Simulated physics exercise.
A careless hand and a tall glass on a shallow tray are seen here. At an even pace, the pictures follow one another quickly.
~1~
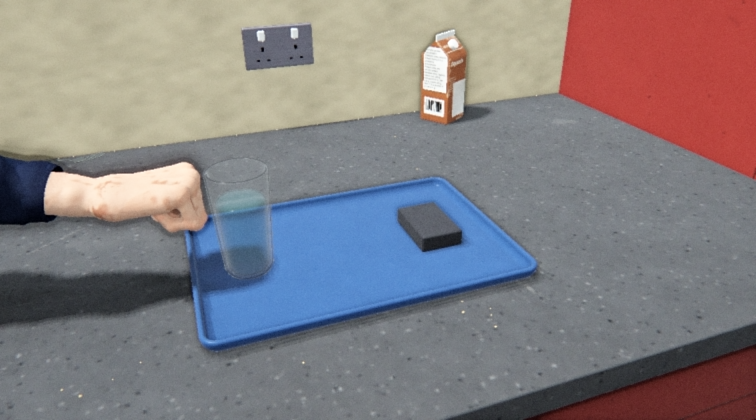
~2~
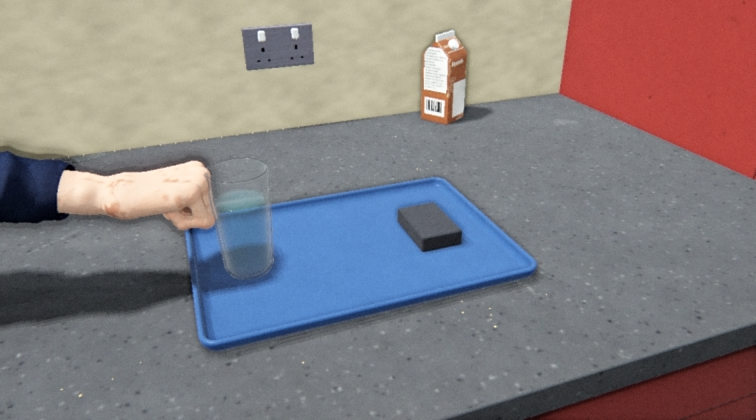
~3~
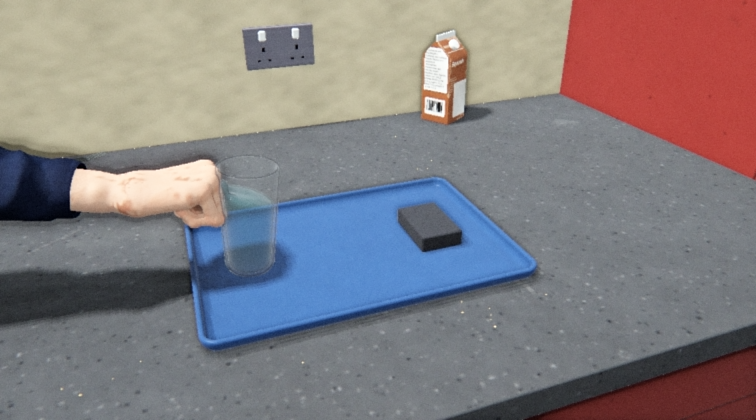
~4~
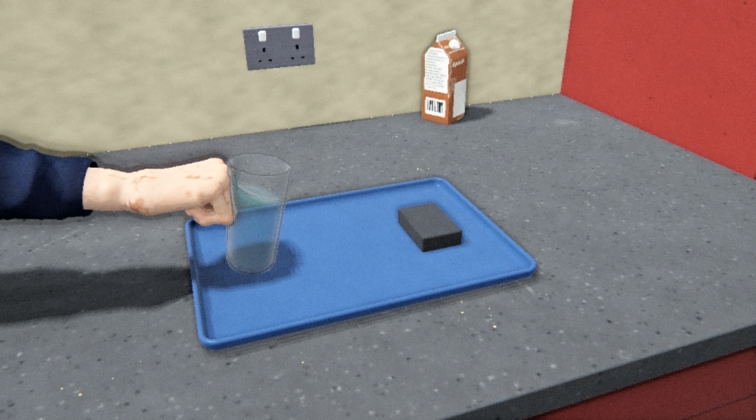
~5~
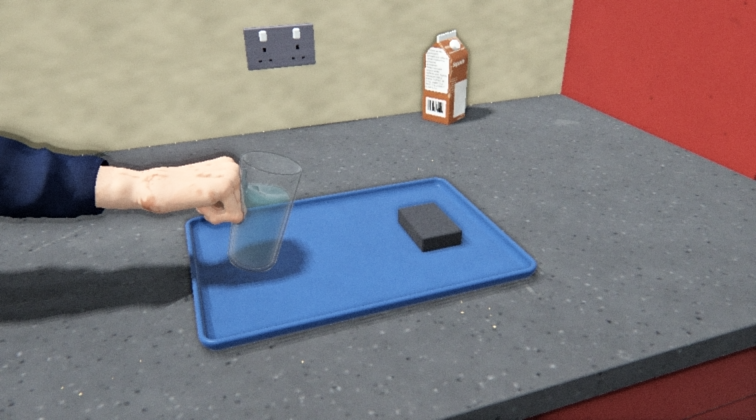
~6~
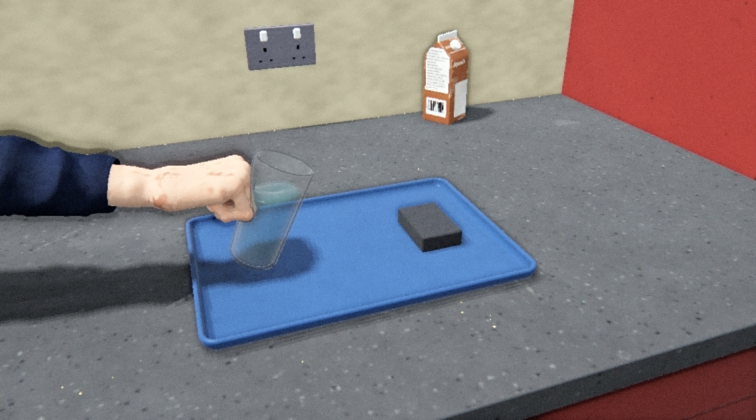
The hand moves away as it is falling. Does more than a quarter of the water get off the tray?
Under a quarter escapes.
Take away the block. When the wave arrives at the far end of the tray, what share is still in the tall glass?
60 %.
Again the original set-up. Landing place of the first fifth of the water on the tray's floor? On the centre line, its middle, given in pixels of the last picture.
It lands near (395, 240).
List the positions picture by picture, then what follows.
The first picture shows tilt 0°; right rim (266, 167); surface from (213, 202) to (266, 194); the tray's far rim is at (483, 216); a block is fixed to the tray further along.
The second picture shows tilt 0°; right rim (267, 167); surface from (213, 202) to (266, 194).
The third picture shows tilt 6°; right rim (278, 166); surface from (220, 182) to (272, 196).
The fourth picture shows tilt 11°; right rim (289, 167); surface from (230, 170) to (281, 196).
The fifth picture shows tilt 17°; right rim (301, 168); surface from (238, 191) to (290, 190).
The sixth picture shows tilt 23°; right rim (312, 171); surface from (245, 200) to (300, 186).
A moment on, the tall glass lies on its side and 100 per cent is in the glass, 0 on the tray and 0 above or beyond its rim.
Next, the tall glass lies on its side and 67 per cent is in the glass, 17 on the tray and 16 above or beyond its rim.
Then the tall glass lies on its side and 41 per cent is in the glass, 40 on the tray and 20 above or beyond its rim.
Later the tall glass lies on its side and 23 per cent is in the glass, 64 on the tray and 13 above or beyond its rim.
At rest 88 per cent is held by tray and glass, 12 is off the tray.
